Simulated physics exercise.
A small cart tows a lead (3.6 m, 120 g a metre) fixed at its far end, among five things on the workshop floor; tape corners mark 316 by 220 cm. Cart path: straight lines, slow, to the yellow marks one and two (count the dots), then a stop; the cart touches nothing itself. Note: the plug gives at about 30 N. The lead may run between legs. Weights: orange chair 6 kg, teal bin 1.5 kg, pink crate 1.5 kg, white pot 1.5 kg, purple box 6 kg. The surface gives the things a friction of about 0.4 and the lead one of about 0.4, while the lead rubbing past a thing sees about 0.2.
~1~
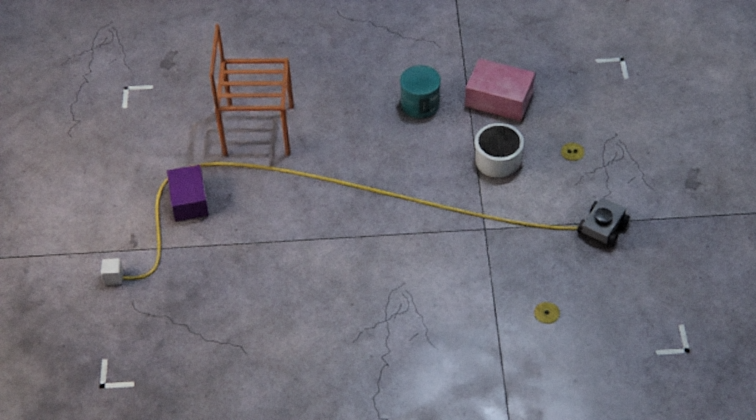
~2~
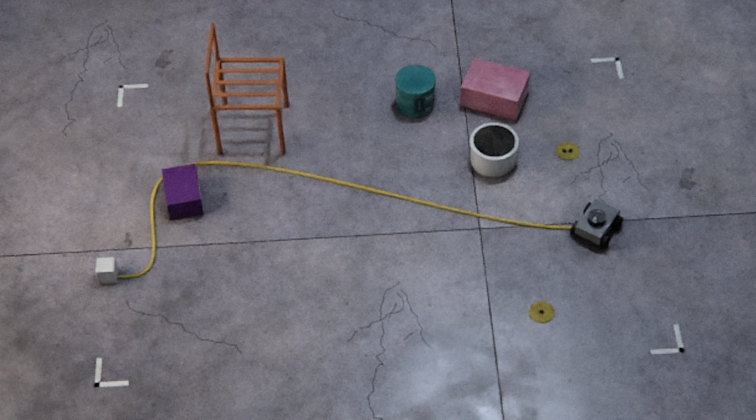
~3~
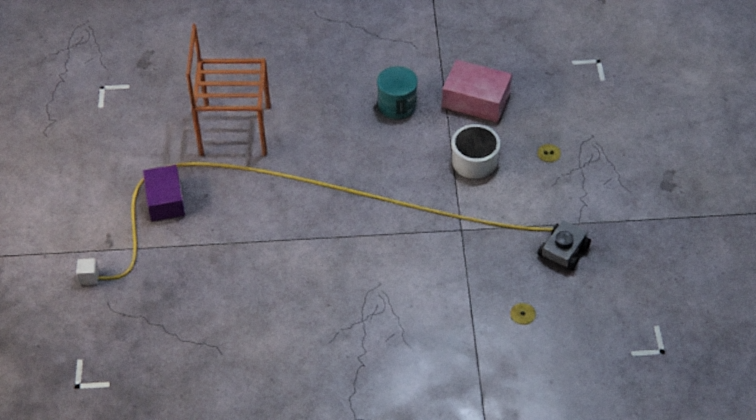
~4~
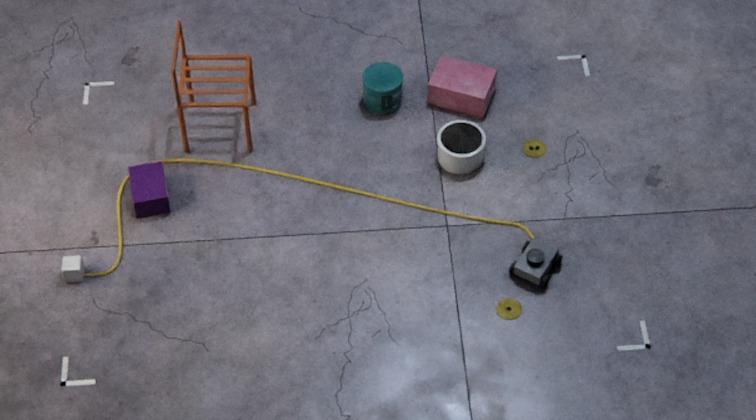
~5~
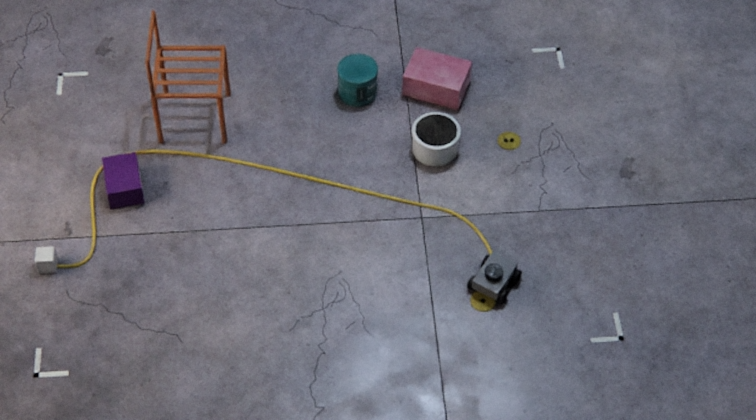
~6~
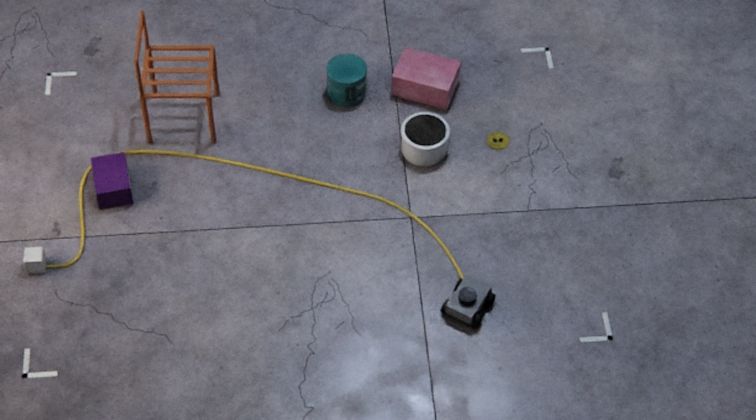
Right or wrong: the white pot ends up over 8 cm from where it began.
Wrong.
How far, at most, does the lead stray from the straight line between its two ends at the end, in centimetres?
60 cm.
Next, cart at (480, 253), lead slack at the fixed end; nothing else has moved.
Then, cart at (487, 210), lead slack at the fixed end; nothing else has moved.
After that, cart at (493, 169), lead slack at the fixed end; nothing else has moved.
Later, cart at (498, 140), lead slack at the fixed end; nothing else has moved.
At the end, cart at (498, 140), lead slack at the fixed end; white pot 0 cm off its start at (426, 130).
